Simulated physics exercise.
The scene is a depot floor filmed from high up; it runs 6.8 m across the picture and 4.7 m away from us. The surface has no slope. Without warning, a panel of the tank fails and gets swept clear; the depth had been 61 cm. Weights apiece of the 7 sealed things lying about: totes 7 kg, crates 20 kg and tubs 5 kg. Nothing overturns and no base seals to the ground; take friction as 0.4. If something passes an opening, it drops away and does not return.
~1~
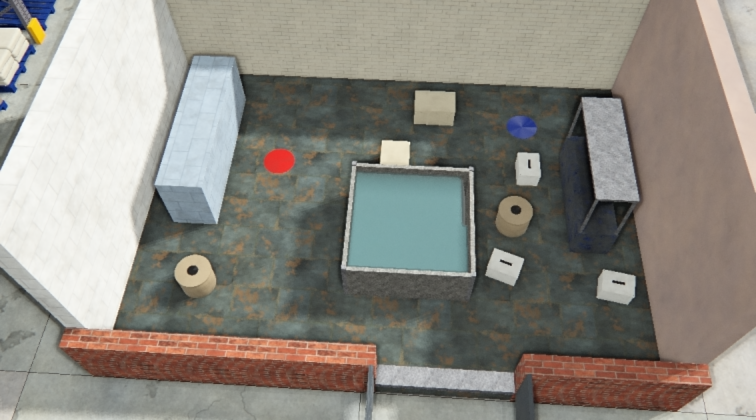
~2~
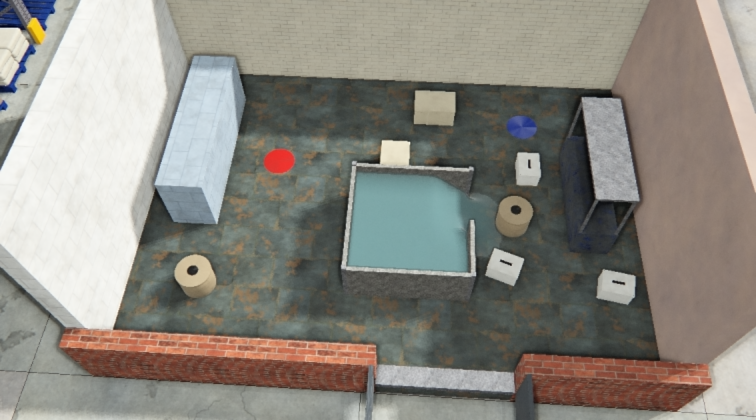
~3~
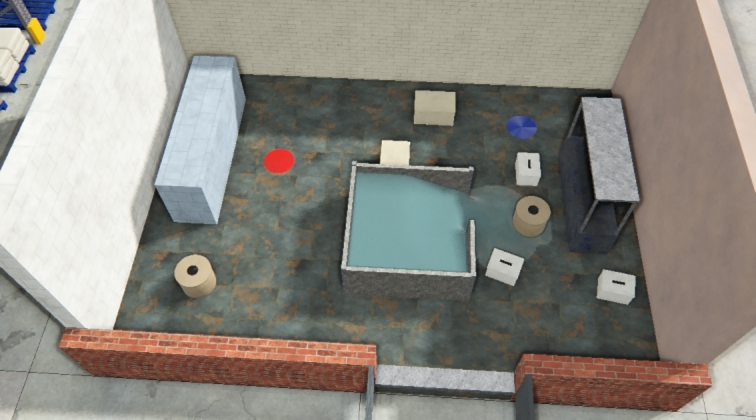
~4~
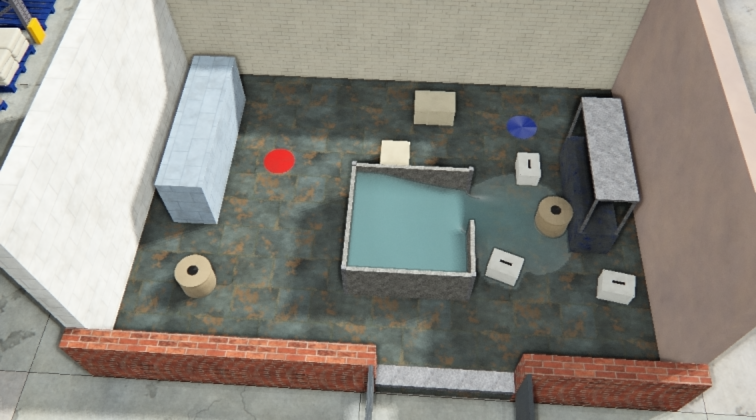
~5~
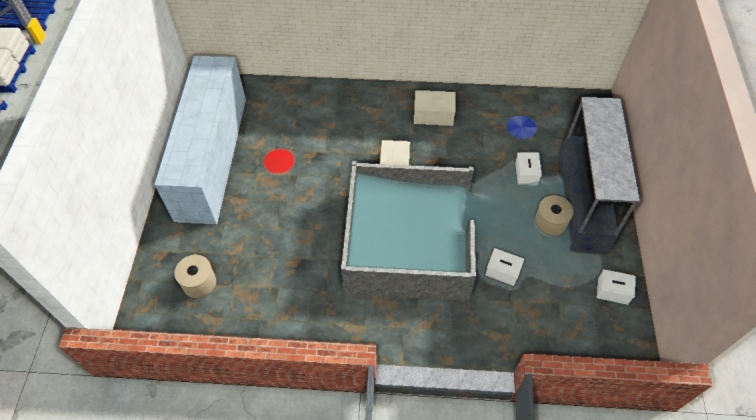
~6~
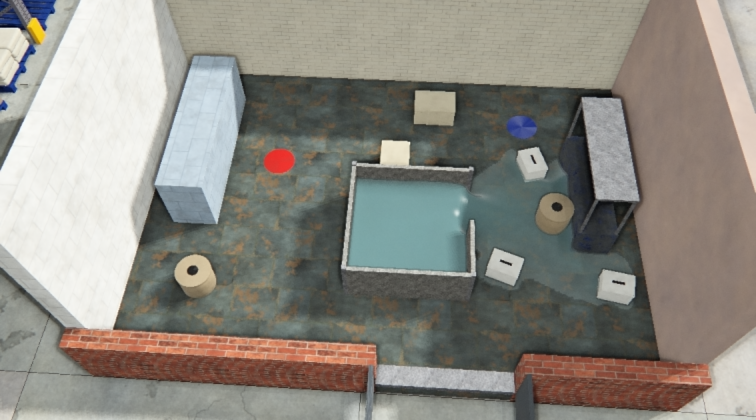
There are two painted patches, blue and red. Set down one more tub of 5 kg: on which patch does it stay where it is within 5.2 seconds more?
Red.
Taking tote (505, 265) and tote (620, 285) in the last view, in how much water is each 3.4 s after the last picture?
Depth approx. 2 cm / 12 cm.
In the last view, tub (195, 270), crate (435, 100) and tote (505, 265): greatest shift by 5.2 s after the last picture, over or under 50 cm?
Well, the first one's not that far, the next one's not that far and the last one's not that far.
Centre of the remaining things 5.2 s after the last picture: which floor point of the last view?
Centre of the remaining things: Roughly (417, 230).
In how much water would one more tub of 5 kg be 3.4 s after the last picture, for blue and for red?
In turn 2 and 0 cm.
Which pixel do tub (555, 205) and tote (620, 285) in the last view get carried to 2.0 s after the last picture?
Around (542, 272) and (623, 338).
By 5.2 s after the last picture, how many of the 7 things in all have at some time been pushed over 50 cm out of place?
3 of them.
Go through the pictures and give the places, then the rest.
In the first picture, a tub at (516, 210) rests on the ground; a tote at (529, 164) rests on the ground; the blue patch at (522, 127); the red patch at (279, 161); water covers 2.2 m2; 0 of 7 have shifted.
In the second picture, a tub at (516, 210) rests on the ground; a tote at (529, 164) rests on the ground; the blue patch at (522, 127); the red patch at (279, 161); water covers 2.7 m2; 0 of 7 have shifted.
In the third picture, a tub at (533, 210) rests on the ground, 23 cm from its start; a tote at (529, 164) rests on the ground; the blue patch at (522, 127); the red patch at (279, 161); 3.1 m2 under water; 1 of 7 have shifted.
In the fourth picture, a tub at (556, 210) rests on the ground, 53 cm from its start; a tote at (529, 164), on the bottom; the blue patch at (522, 127); the red patch at (279, 161); water covers 3.9 m2; 1 of 7 have shifted.
In the fifth picture, a tub at (556, 209), on the bottom, 53 cm from its start; a tote at (530, 164) rests on the ground; the blue patch at (522, 127); the red patch at (279, 161); 4.4 m2 under water; 1 of 7 have shifted.
In the sixth picture, a tub at (557, 207) floats, 53 cm from its start; a tote at (533, 160), on the bottom, 10 cm from its start; the blue patch at (522, 127); the red patch at (279, 161); 4.9 m2 under water; 2 of 7 have shifted.
Then, 0.5 s after the last picture on blue it would be 9 cm off in 3 cm of water; on red it would be 0 cm off in 0 cm of water.
Then, 2.0 s after the last picture on blue it would be 144 cm off in 7 cm of water; on red it would be 0 cm off in 0 cm of water.
Then, 3.4 s after the last picture on blue it would be 363 cm off in 2 cm of water; on red it would be 0 cm off in 0 cm of water.
Then, 5.2 s after the last picture on blue it would be 407 cm off in 4 cm of water; on red it would be 0 cm off in 2 cm of water.
